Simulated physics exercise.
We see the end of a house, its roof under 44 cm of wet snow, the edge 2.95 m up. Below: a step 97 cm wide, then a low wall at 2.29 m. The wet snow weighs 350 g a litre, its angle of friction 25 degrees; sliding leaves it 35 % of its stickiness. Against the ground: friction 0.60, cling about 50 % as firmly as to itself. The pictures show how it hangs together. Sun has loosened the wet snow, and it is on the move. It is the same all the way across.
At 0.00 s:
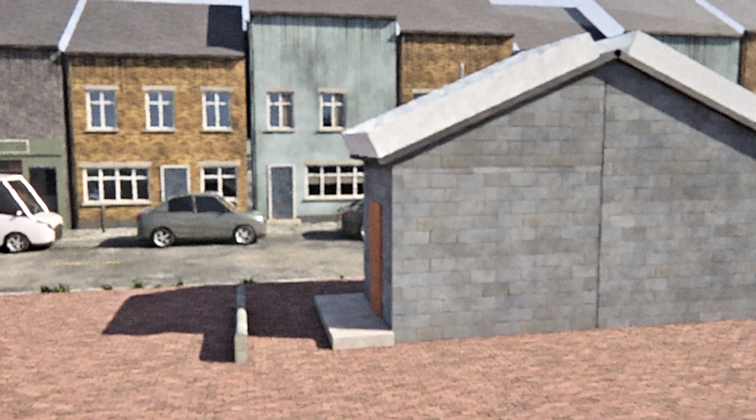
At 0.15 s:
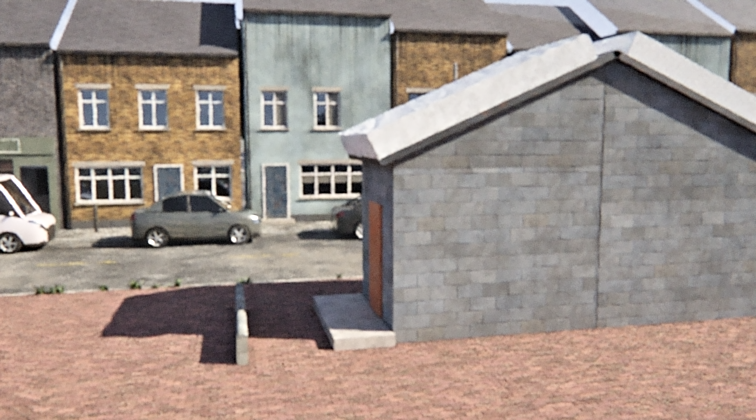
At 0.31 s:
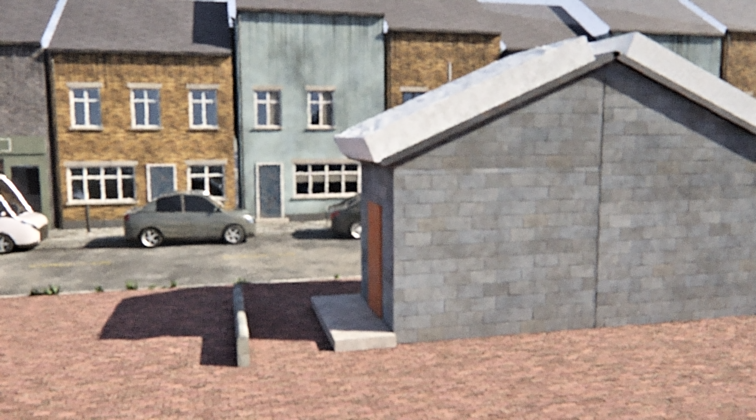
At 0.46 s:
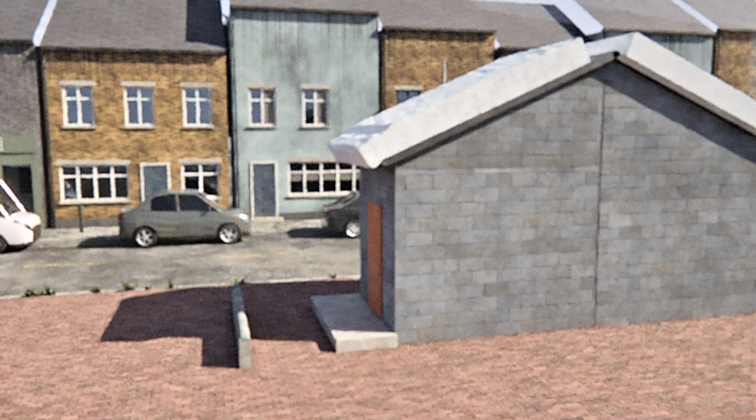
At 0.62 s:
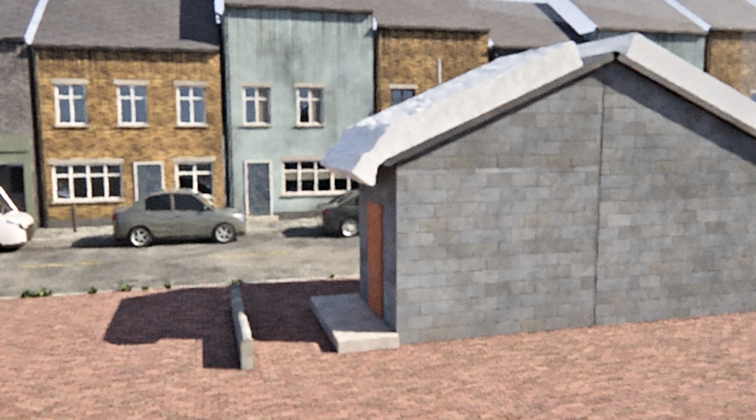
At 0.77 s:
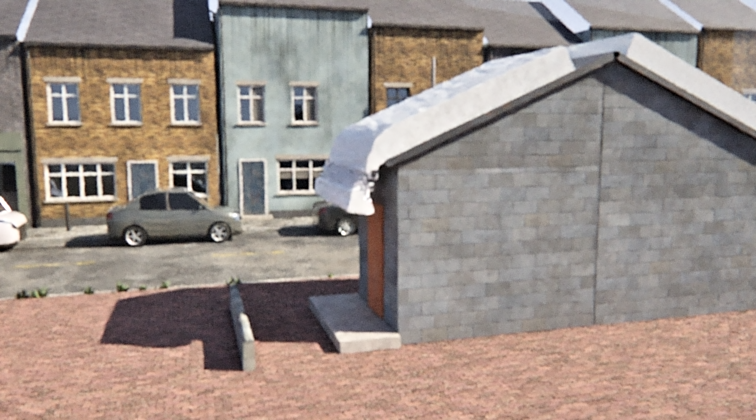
Wet snow sliding slowly down the left slope of a grey block house's roof, its edge drooping over the eaves and cracking.
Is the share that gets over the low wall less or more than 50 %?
Expect less than 50 %.
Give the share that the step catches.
About 10 %.
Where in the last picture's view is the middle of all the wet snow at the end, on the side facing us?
Around (247, 346).
After 1.17 s, 83 % is still on the roof and 0 % is past the low wall.
After 1.65 s, 58 % is still on the roof and 0 % is past the low wall.
After 2.12 s, 24 % is still on the roof and 1 % is past the low wall.
After 2.60 s, none is still on the roof and 20 % is past the low wall.
After 4.00 s, at the end, none is still on the roof and 33 % is past the low wall.
